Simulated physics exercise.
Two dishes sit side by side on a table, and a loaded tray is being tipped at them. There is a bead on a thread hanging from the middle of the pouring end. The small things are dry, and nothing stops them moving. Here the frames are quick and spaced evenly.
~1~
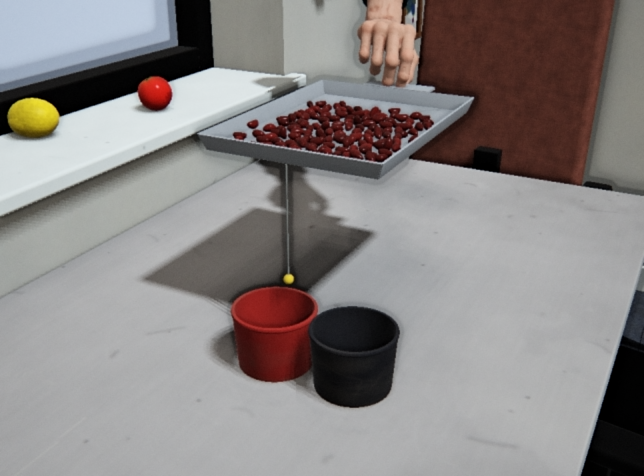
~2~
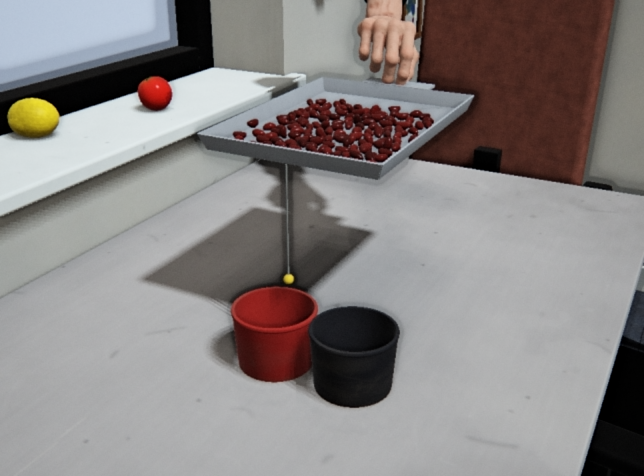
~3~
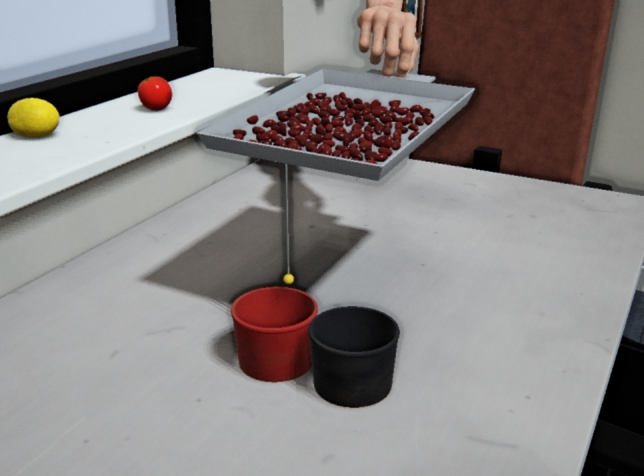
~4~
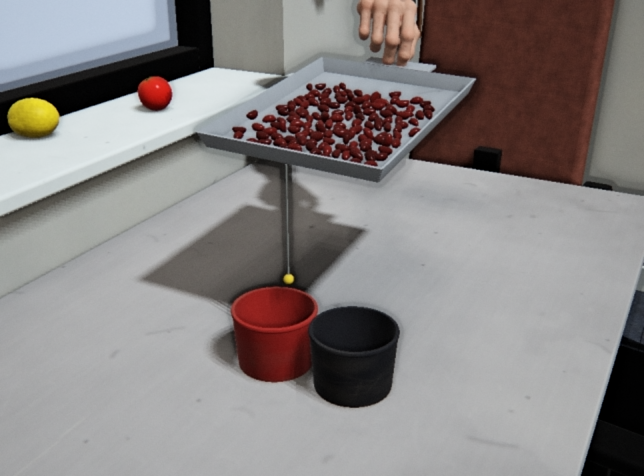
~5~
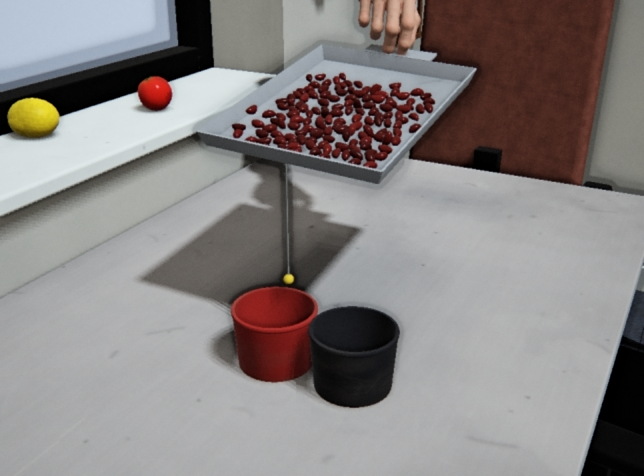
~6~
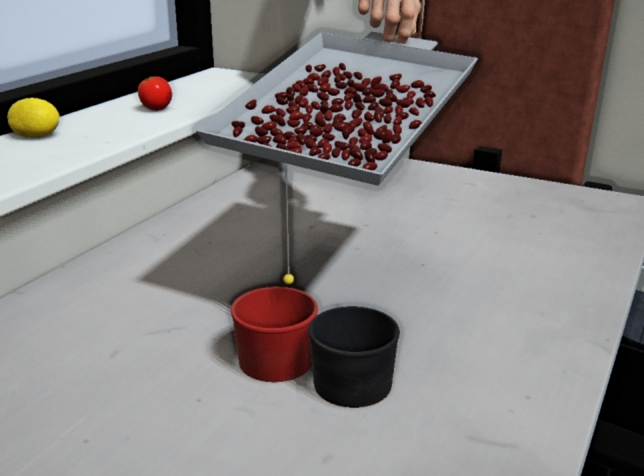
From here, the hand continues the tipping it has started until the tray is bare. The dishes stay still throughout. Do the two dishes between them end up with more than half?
The dishes will manage to catch most of it.
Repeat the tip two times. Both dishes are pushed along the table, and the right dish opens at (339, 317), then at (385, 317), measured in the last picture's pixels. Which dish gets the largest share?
Try 1: The rightmost dish; try 2: The rightmost dish.
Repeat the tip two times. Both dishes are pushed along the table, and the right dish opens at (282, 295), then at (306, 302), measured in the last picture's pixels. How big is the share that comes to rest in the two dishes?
0 per cent the first time, 10 per cent the second time.
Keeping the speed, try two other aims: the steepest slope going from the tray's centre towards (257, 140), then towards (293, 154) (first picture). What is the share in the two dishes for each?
Lab note: Try one about 0 %, try two about 20 %.
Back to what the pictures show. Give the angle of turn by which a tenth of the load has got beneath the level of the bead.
Close to 80° of tilt at that moment.
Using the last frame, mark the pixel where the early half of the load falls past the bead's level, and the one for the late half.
The first part at (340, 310); the rest at (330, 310).
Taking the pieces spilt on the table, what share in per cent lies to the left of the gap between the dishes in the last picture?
Left portion: Around 60 %.
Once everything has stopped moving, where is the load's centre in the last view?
Resting centre, last frame: Roughly (341, 374).
Soon, tray tipped steeply; all on the tray.
A while on, tray tipped right over; a small part on the tray; about half in the right dish; about a quarter in the left dish; a small part outside both; about a quarter in the air.
Towards the end, tray tipped past a quarter turn; about half in the right dish; about a quarter in the left dish; a small part outside both.
Finally, tray tipped past a quarter turn; about half in the right dish; about a quarter in the left dish; a small part outside both.
